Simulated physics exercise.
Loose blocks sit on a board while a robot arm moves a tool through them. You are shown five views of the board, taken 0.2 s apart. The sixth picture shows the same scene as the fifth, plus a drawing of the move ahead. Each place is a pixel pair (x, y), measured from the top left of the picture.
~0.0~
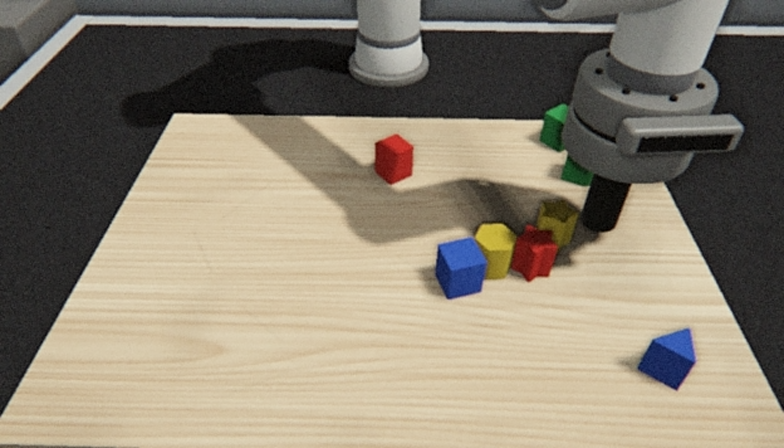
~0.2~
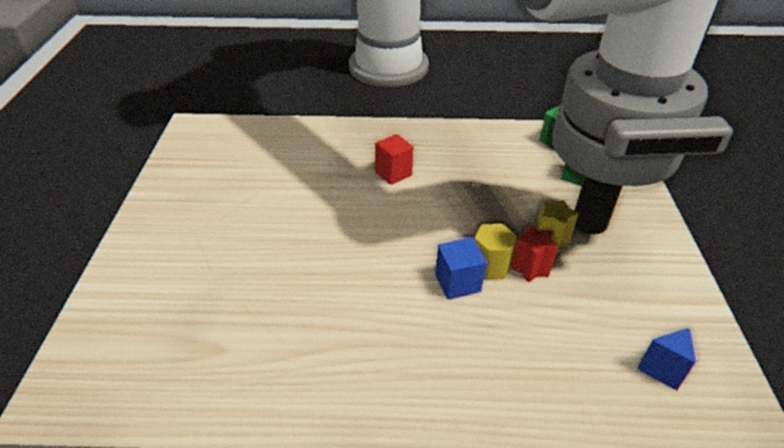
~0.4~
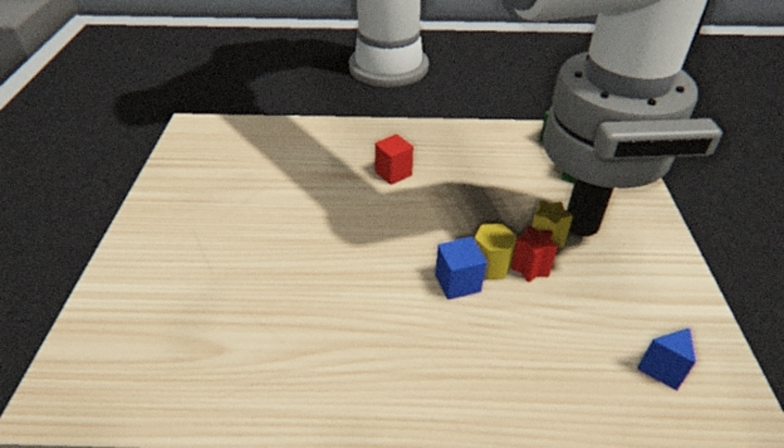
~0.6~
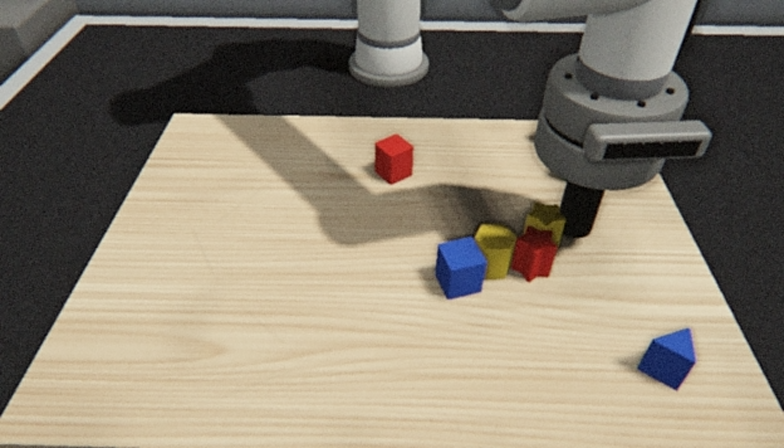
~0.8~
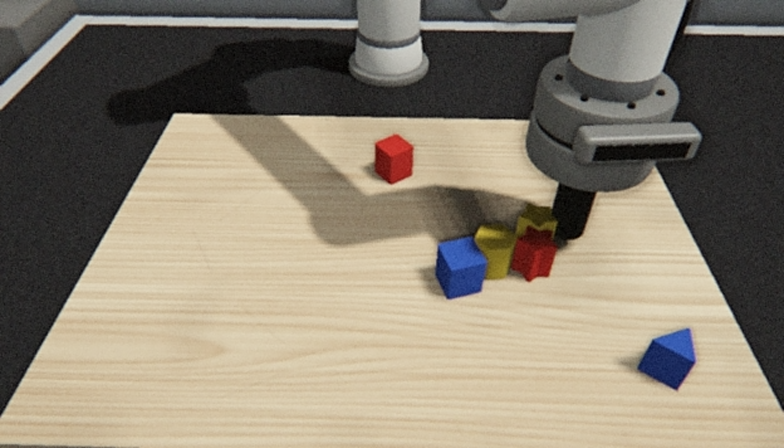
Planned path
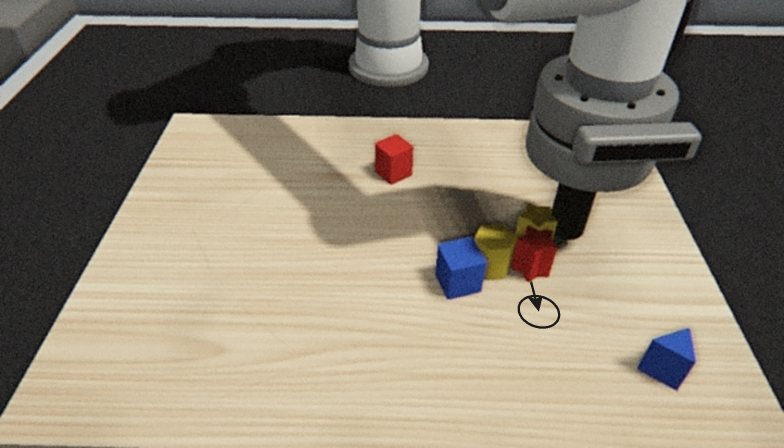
A robot arm slides its black tool left, nudging the yellow star slightly left behind the red star.
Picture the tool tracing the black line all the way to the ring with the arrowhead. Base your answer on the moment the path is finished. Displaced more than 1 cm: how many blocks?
The count will be 3 or more.
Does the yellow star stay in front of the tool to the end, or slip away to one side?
The tool will have lost it.
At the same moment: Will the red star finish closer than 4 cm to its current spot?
The answer is no.
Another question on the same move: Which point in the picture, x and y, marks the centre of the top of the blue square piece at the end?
Pixel (438, 257).
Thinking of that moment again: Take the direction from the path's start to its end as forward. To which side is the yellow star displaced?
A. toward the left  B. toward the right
Letter B.
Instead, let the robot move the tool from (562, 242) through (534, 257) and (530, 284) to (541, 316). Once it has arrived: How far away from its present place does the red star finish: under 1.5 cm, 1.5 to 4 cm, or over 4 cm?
Distance: Above 4 cm.
Path on the board, from (562, 242) through (537, 257) and (531, 281) to (539, 311).
What follows on the original path. One third of the way, tool at (540, 244); blue square piece at (454, 254); yellow hexagon at (487, 241), turned 15° clockwise; red star at (525, 247), turned 35° anticlockwise; yellow star at (511, 219), turned 25° clockwise.
Two thirds of the way, tool at (535, 269); blue square piece at (438, 257); yellow hexagon at (479, 252), turned 50° clockwise; red star at (516, 272), turned 35° anticlockwise; yellow star at (507, 221), turned 45° clockwise.
At the end, tool at (543, 298); blue square piece at (438, 257); yellow hexagon at (479, 252), turned 55° clockwise; red star at (511, 285); yellow star at (507, 221), turned 45° clockwise.
